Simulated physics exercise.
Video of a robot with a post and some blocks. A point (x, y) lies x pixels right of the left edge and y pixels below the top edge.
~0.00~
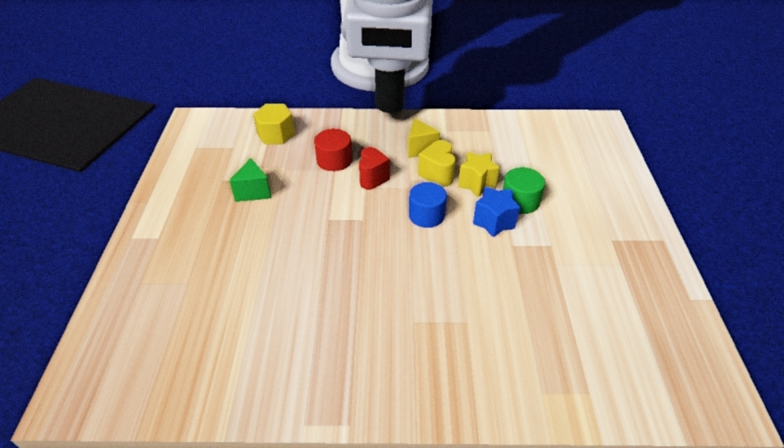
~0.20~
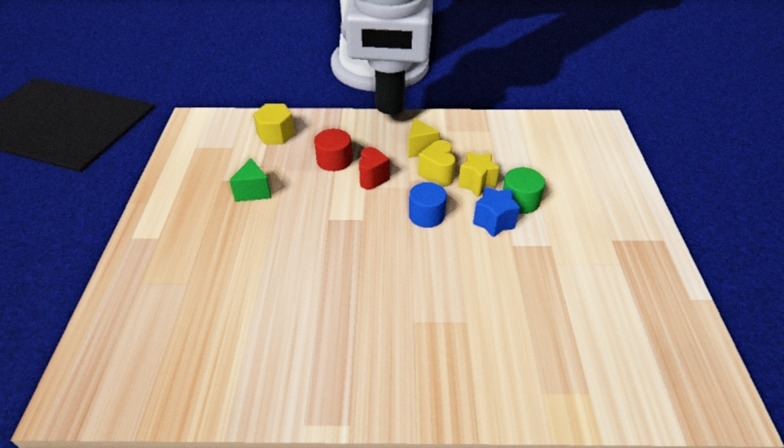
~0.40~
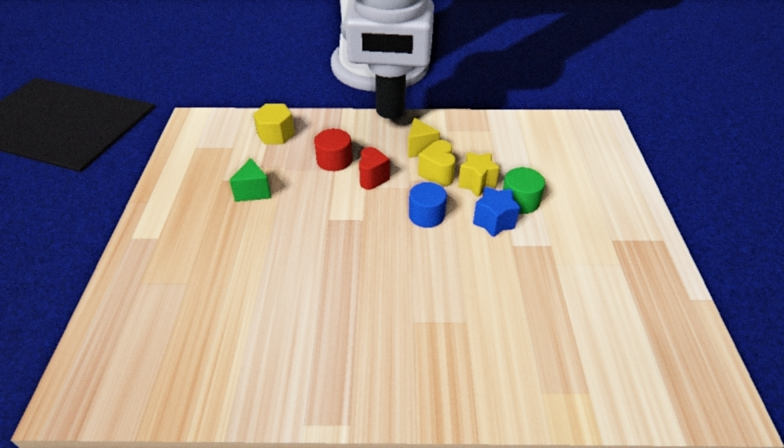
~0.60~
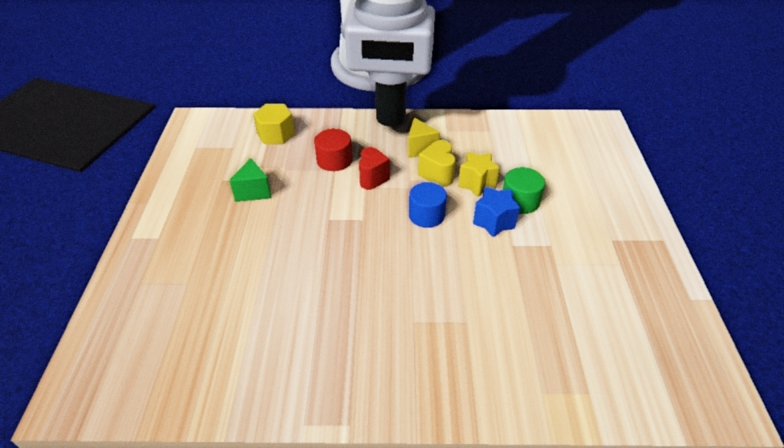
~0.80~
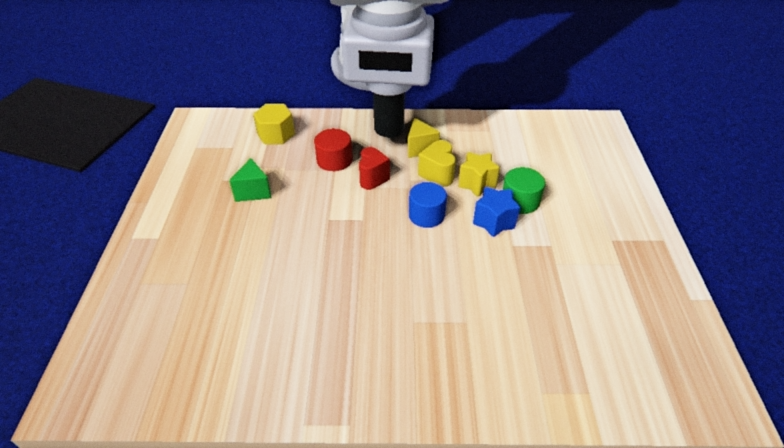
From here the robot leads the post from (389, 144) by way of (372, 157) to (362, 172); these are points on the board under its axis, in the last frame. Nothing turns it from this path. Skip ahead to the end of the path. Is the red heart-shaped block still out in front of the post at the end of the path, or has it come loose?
Still being pushed.
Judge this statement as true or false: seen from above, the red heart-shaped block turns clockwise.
Answer: False.
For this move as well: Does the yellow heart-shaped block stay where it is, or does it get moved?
Not moved.
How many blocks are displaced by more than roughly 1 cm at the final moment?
The count is one.
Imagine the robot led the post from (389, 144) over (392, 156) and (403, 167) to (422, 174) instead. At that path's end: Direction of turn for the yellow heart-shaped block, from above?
It rotates counterclockwise.
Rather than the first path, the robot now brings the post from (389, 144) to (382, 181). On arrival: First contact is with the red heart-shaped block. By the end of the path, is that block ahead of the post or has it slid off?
I think the post keeps pushing the red heart-shaped block along right to the end.
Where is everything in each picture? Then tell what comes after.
The first picture shows lower end of the post (390, 105), tops of blocks, red round block (333, 138), red heart-shaped block (372, 157), yellow triangular piece (421, 128), yellow heart-shaped block (439, 152).
The second picture shows post (390, 107), blocks as before.
The third picture shows post (391, 111), blocks as before.
The fourth picture shows post (391, 118), blocks as before.
The fifth picture shows post (389, 129), red round block (333, 138), red heart-shaped block (372, 157), yellow triangular piece (421, 128), yellow heart-shaped block (439, 152).
The first path, step by step. Halfway along, post (371, 141); nothing pushed yet.
At the end, post (361, 157); red round block (329, 141); red heart-shaped block (372, 170), turned 35° anticlockwise; yellow triangular piece not moved; yellow heart-shaped block not moved.
